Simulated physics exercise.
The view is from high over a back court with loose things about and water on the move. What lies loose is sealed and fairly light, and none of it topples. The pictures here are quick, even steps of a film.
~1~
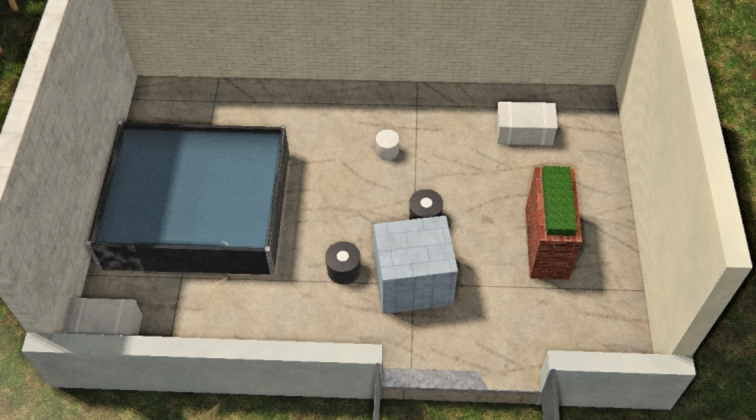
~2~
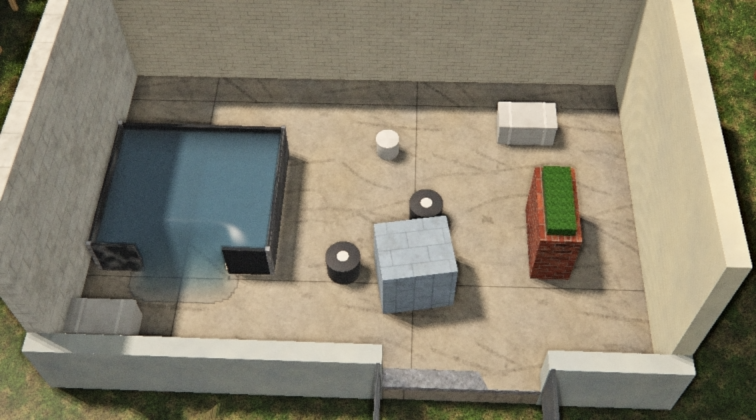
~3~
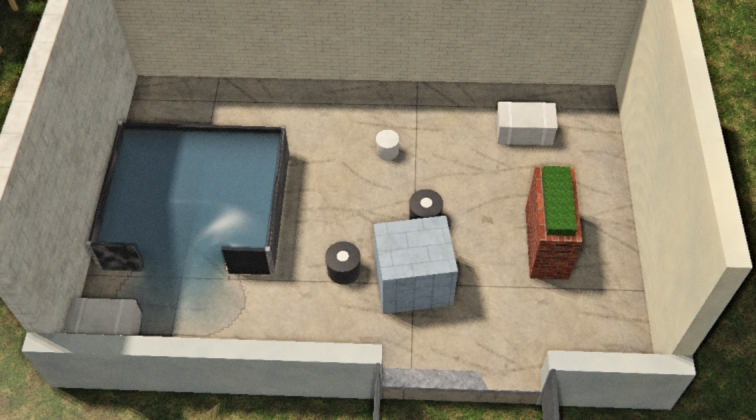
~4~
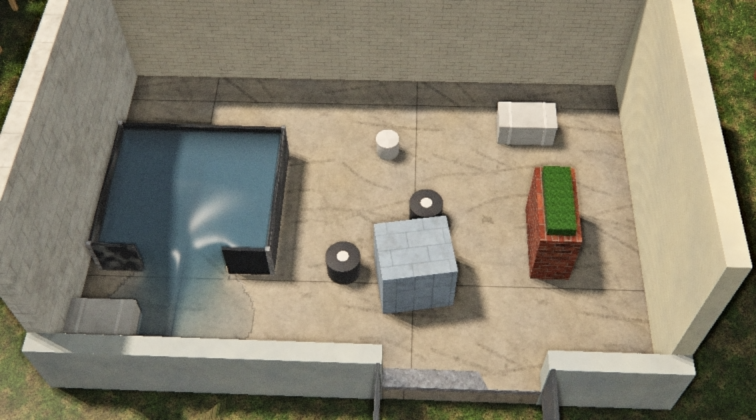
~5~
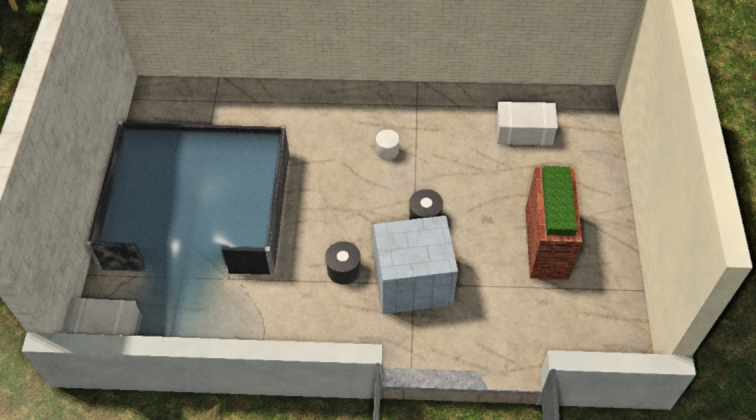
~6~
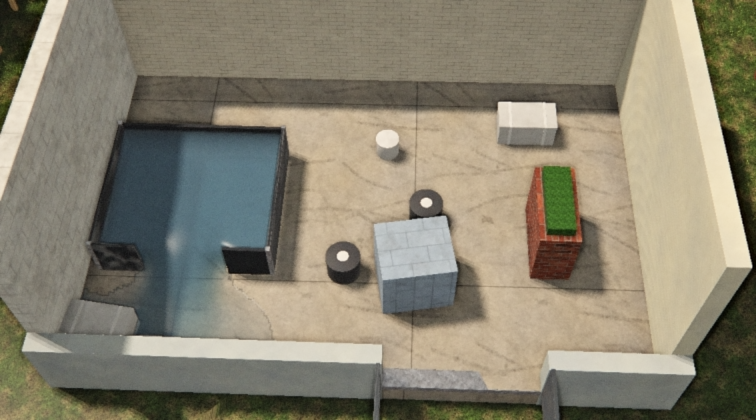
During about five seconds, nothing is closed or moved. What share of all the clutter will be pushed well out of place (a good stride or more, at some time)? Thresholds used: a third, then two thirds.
The share moved far is a third up to two thirds.
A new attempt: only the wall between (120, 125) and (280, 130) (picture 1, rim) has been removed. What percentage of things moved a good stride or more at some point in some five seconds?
I'd say near 60 %.
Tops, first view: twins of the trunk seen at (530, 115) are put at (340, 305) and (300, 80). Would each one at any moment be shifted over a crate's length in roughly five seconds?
In order: Shoved clear, then hardly budges.
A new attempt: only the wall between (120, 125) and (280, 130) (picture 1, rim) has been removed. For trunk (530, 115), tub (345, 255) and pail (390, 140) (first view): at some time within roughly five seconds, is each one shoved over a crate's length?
Listed in turn, ends up that far off, never travels that far, ends up that far off.
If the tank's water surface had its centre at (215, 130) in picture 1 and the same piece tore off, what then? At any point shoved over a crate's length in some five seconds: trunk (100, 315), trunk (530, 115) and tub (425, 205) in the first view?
Object by object, in turn: Travelled a good distance, lingered near its place, lingered near its place.
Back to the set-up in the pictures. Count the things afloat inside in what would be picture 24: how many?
Tally at that point: 1.
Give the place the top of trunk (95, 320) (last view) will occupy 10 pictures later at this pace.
Near (105, 277).
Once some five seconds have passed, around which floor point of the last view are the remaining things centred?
The average lies close to (366, 179).
A moment on, 0 of 5 are well off their spots; 0 afloat.
Next, 0 of 5 are well off their spots; 1 afloat.
Later, 2 of 5 are well off their spots; 1 afloat.
In the end, 1 of 5 are well off their spots, and 2 have been at some point; 2 afloat.
